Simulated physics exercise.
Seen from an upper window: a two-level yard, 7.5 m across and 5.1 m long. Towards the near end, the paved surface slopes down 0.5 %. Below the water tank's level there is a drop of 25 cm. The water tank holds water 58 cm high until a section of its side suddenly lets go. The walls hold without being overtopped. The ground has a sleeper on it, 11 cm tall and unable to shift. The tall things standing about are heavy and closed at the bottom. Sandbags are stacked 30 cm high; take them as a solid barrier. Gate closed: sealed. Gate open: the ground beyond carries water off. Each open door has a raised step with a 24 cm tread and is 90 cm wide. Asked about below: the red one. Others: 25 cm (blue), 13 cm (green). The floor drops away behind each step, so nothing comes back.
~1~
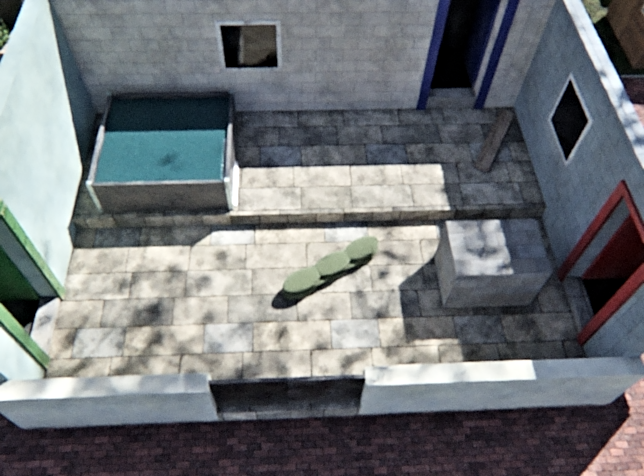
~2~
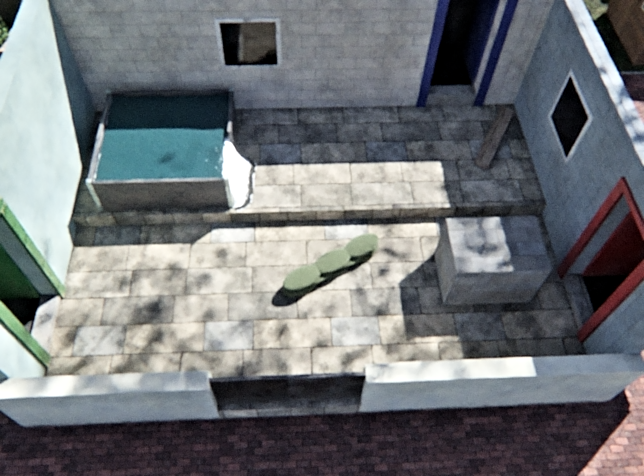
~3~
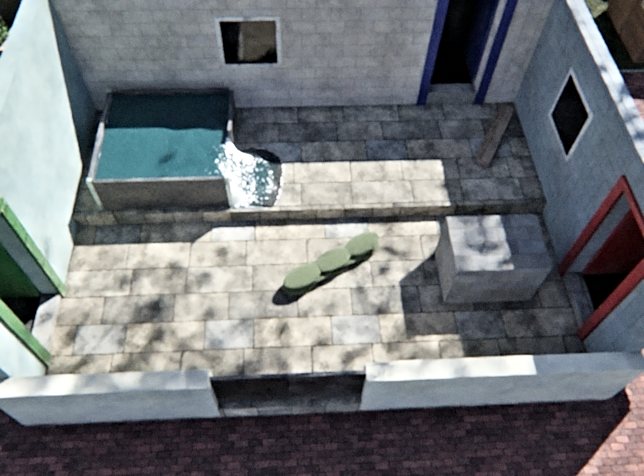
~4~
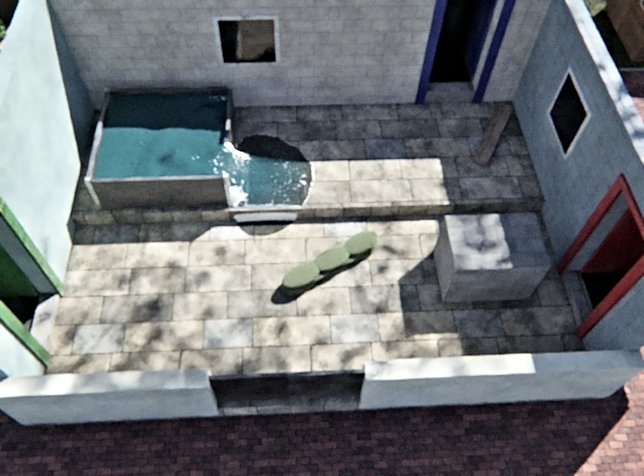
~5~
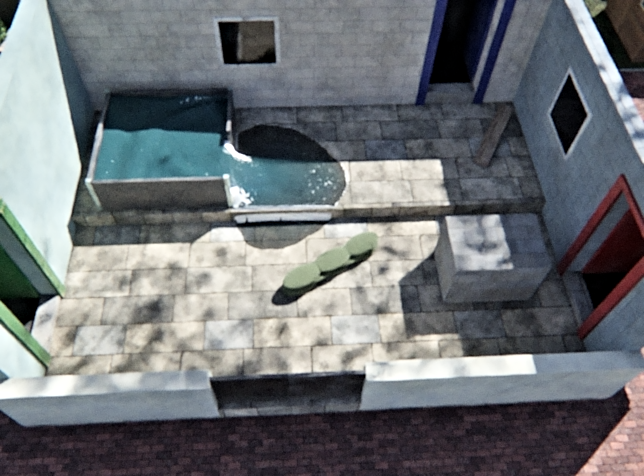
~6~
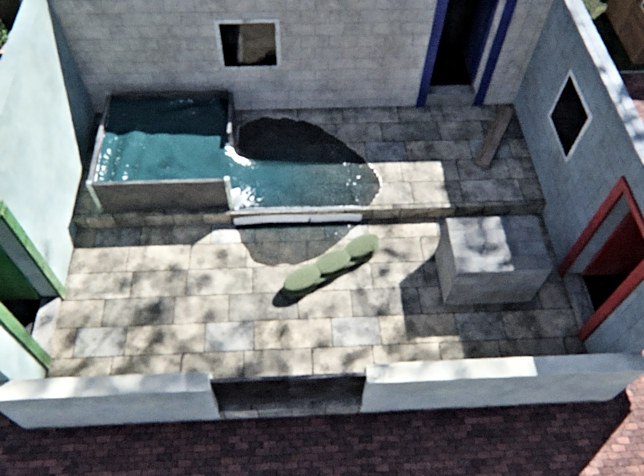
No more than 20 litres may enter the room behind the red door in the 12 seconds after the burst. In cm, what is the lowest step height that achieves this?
About 5.5 cm.
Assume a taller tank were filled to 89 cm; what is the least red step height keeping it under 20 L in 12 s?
Roughly 10.5 cm high.
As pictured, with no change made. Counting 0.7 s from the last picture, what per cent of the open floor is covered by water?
Approximately 30 %.
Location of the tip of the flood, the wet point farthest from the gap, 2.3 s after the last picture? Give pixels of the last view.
Front tip: Approx. (576, 340) px.
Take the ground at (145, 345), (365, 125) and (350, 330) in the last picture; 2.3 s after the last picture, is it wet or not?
Going in order: Untouched, swamped, untouched.
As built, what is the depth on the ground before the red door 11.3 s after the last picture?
It comes to about 6.0 centimetres deep.
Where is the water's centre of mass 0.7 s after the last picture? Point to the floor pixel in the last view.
Centre of the water: Approx. (216, 170) px.
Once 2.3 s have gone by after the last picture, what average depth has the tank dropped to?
Roughly 29 cm on average.
Then, 0.7 s after the last picture water covers 30 % of the floor, deepest (34 cm) near (237, 191); it has not reached the red door.
Then, 2.3 s after the last picture water covers 50 % of the floor, deepest (32 cm) near (508, 105); 6 cm at the red door, 0 litres in over its 14 cm step.
Then, 11.3 s after the last picture water covers 95 % of the floor, deepest (12 cm) near (110, 399); 6 cm at the red door, 0 litres in over its 14 cm step.
At the red door as built, the water peaked near 9 cm, 7.3 s after the last picture.
Run again over the same 12 s with other heights there, 27 litres in over 5 cm, 11 litres over 6.5 cm. The limit of 20 litres is kept from about 5.5 cm up.
